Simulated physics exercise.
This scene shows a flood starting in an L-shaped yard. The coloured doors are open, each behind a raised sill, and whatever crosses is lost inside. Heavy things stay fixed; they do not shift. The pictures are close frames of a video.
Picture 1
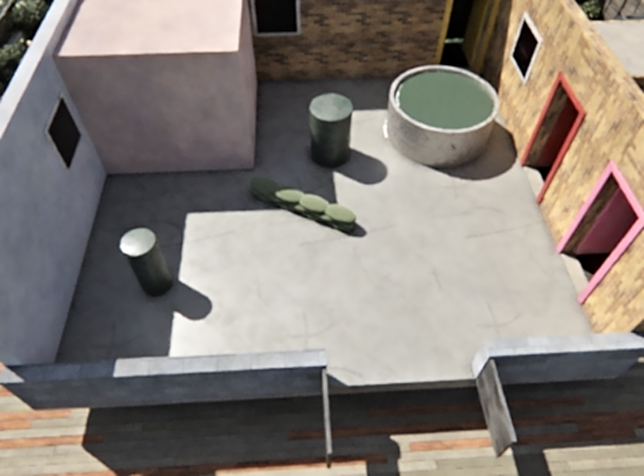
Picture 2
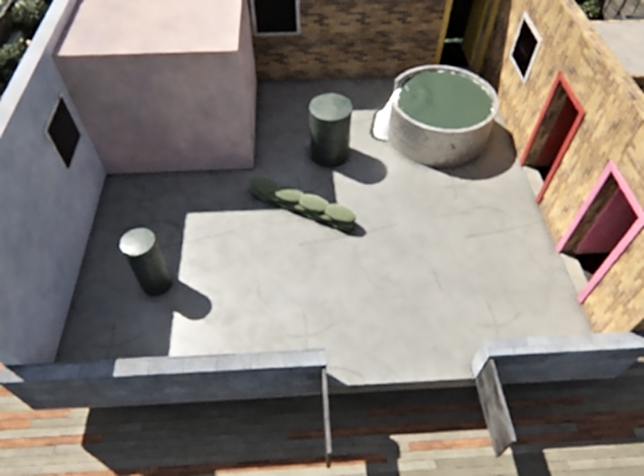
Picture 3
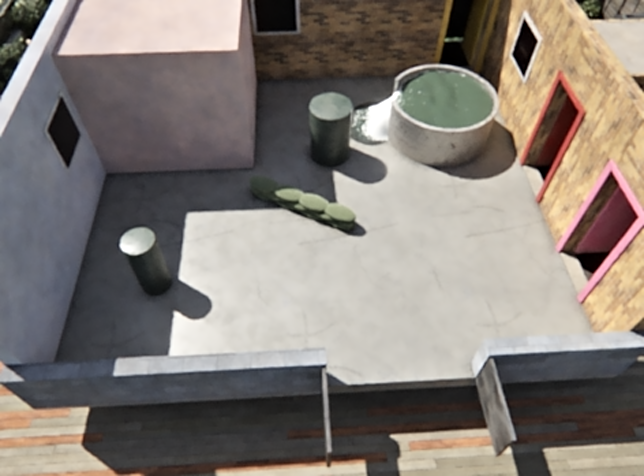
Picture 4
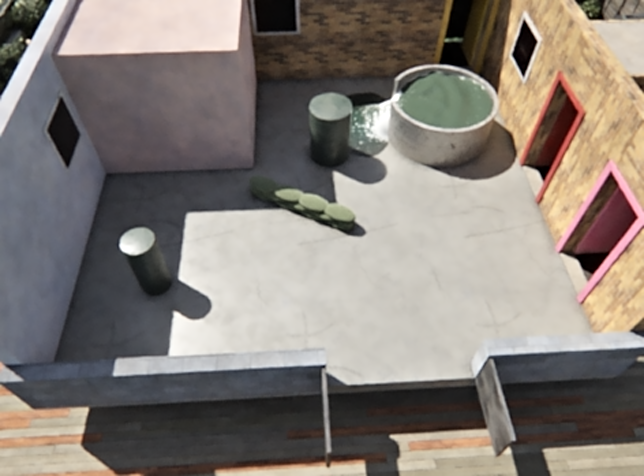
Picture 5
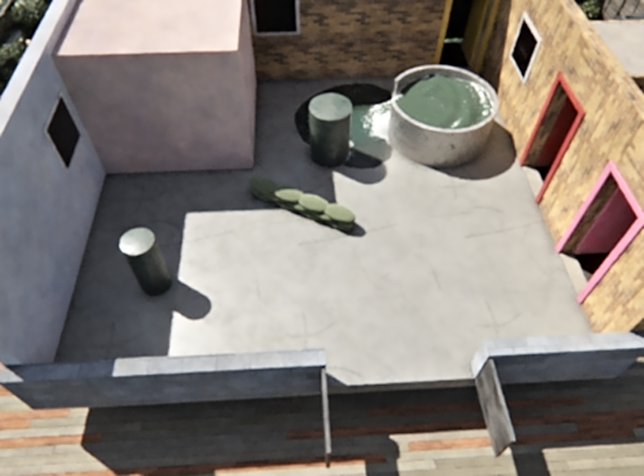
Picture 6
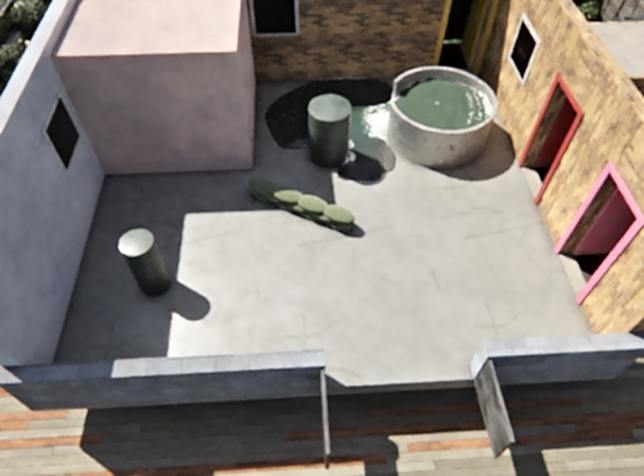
A walled yard with open coloured doors held a round pool of still green water, then water poured out through a gap in its left side and spread leftward across the ground around a dark barrel.
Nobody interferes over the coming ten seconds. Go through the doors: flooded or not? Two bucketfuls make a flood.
Outcome: The red door will be over the limit; the pink door will be over the limit; the yellow door will be over the limit.
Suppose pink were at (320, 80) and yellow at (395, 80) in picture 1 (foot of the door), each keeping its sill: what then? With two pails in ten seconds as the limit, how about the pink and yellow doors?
As I read it, the pink door overshoots, and the yellow door falls short.
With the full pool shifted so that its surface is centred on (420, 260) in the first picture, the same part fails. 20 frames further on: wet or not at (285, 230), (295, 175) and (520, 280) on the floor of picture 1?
The three spots read swamped, left dry, left dry.
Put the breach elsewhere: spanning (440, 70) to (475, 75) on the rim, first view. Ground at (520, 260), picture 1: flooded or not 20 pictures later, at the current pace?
Submerged.
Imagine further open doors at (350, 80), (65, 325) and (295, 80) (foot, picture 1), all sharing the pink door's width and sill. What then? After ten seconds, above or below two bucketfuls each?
Door by door: Gets past, stays short, gets past.
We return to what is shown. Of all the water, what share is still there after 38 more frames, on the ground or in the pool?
I make it around 100 per cent.
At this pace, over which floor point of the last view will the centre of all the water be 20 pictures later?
Roughly (365, 133).
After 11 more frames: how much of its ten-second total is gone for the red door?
It works out at roughly 0 percent of the ten-second total.
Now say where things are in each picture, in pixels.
The first picture shows still water in the round pool at (443, 100).
In the second picture, water pours out at (390, 115) and has run to (380, 138).
In the third picture, water pours out at (390, 115) and has run to (354, 135).
In the fourth picture, the front is at a hidden place, out from the gap at (390, 116).
In the fifth picture, water pours out at (390, 116) and has run to (299, 119).
In the sixth picture, the front is at (270, 114), out from the gap at (389, 117).
A moment on, water covers 15 % of the floor; the red door not reached, the pink door not reached, the yellow door not reached.
Next, water covers 20 % of the floor; the red door not reached, the pink door not reached, the yellow door not reached.
Then, water covers 30 % of the floor; the red door not reached, the pink door not reached, the yellow door wet at the sill, nothing in.
Later, water covers 65 % of the floor; the red door wet at the sill, nothing in, the pink door under two buckets in, the yellow door under two buckets in.
In the end, water covers 75 % of the floor; the red door over two buckets in, the pink door over two buckets in, the yellow door over two buckets in.
